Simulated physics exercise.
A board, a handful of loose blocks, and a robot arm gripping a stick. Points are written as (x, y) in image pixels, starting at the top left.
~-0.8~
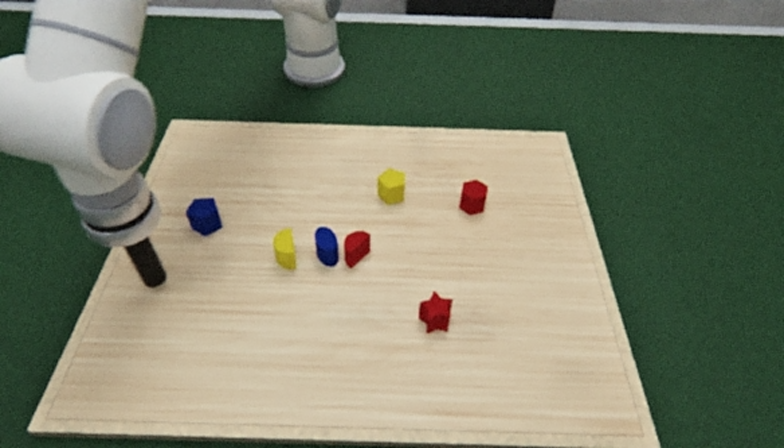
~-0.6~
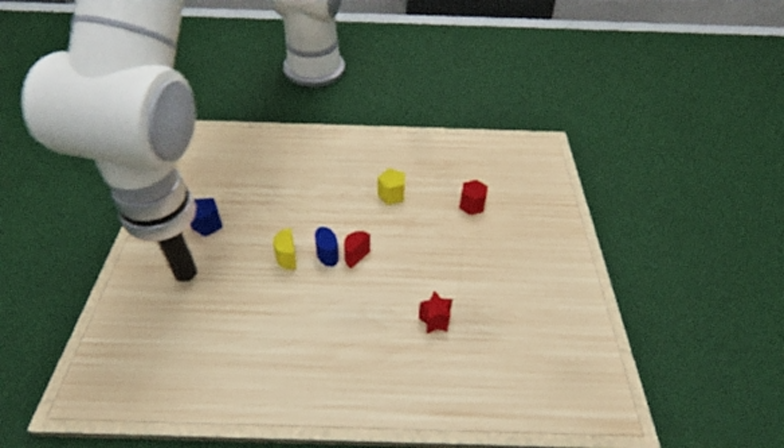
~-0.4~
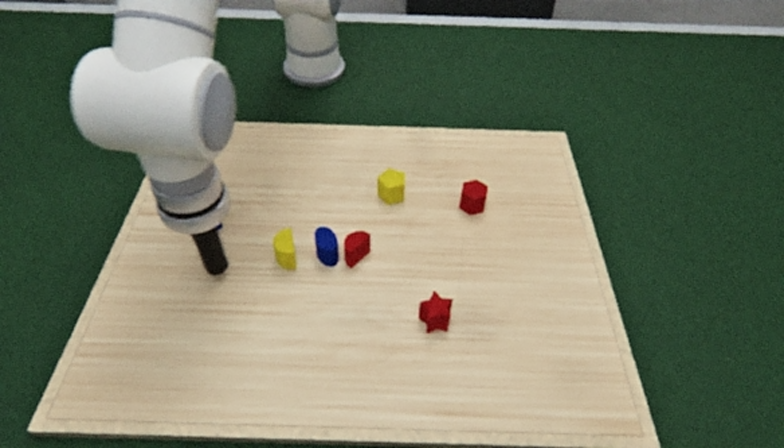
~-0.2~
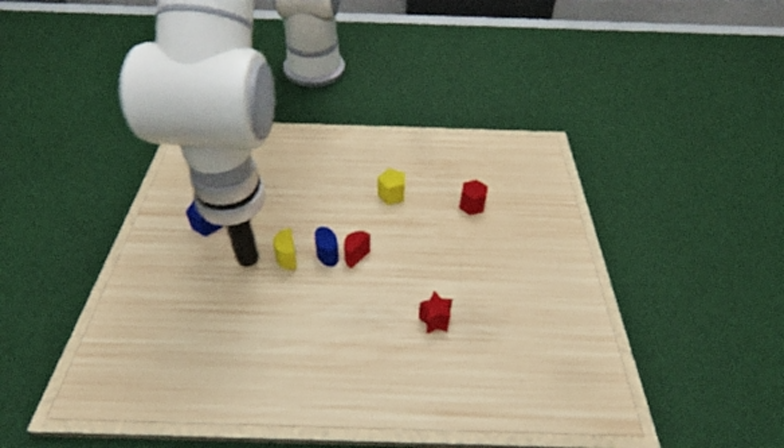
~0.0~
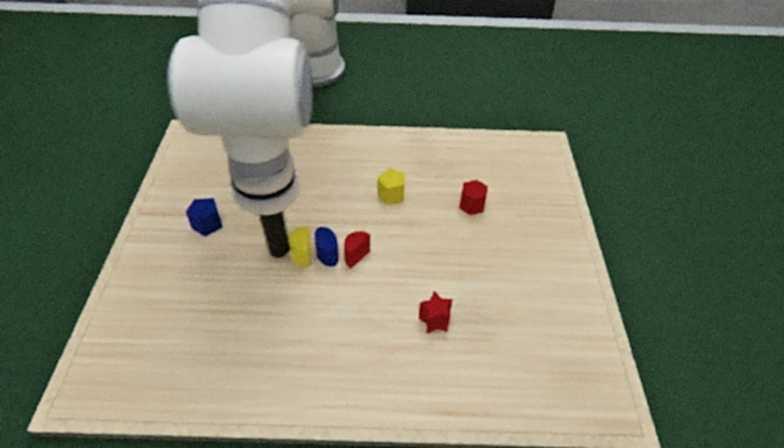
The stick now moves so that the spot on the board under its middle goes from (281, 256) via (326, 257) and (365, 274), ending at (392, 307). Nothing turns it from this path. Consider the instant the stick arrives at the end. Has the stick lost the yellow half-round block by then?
Short answer: Yes.
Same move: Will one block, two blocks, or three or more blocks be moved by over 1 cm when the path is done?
In total, three or more blocks get moved by over 1 cm.
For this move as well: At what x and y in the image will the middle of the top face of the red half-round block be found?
I think it will end close to (419, 231).
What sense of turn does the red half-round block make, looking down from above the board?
In a top view, it turns counterclockwise.
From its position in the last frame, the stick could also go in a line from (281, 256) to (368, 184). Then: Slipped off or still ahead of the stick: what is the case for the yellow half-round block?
Prediction: Slipped aside.
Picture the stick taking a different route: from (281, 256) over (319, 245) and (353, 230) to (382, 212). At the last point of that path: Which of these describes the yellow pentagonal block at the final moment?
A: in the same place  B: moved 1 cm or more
Option A.
On the path given first. One third of the way, stick at (325, 251); yellow half-round block at (346, 238); blue elliptical block at (366, 239); red half-round block at (388, 238), turned 20° anticlockwise.
Two thirds of the way, stick at (365, 269); yellow half-round block at (385, 250), turned 45° anticlockwise; blue elliptical block at (403, 242), turned 20° anticlockwise; red half-round block at (418, 232), turned 65° anticlockwise.
At the end, stick at (392, 300); yellow half-round block at (389, 252), turned 55° anticlockwise; blue elliptical block at (404, 242), turned 25° anticlockwise; red half-round block at (419, 231), turned 65° anticlockwise; red star block still.
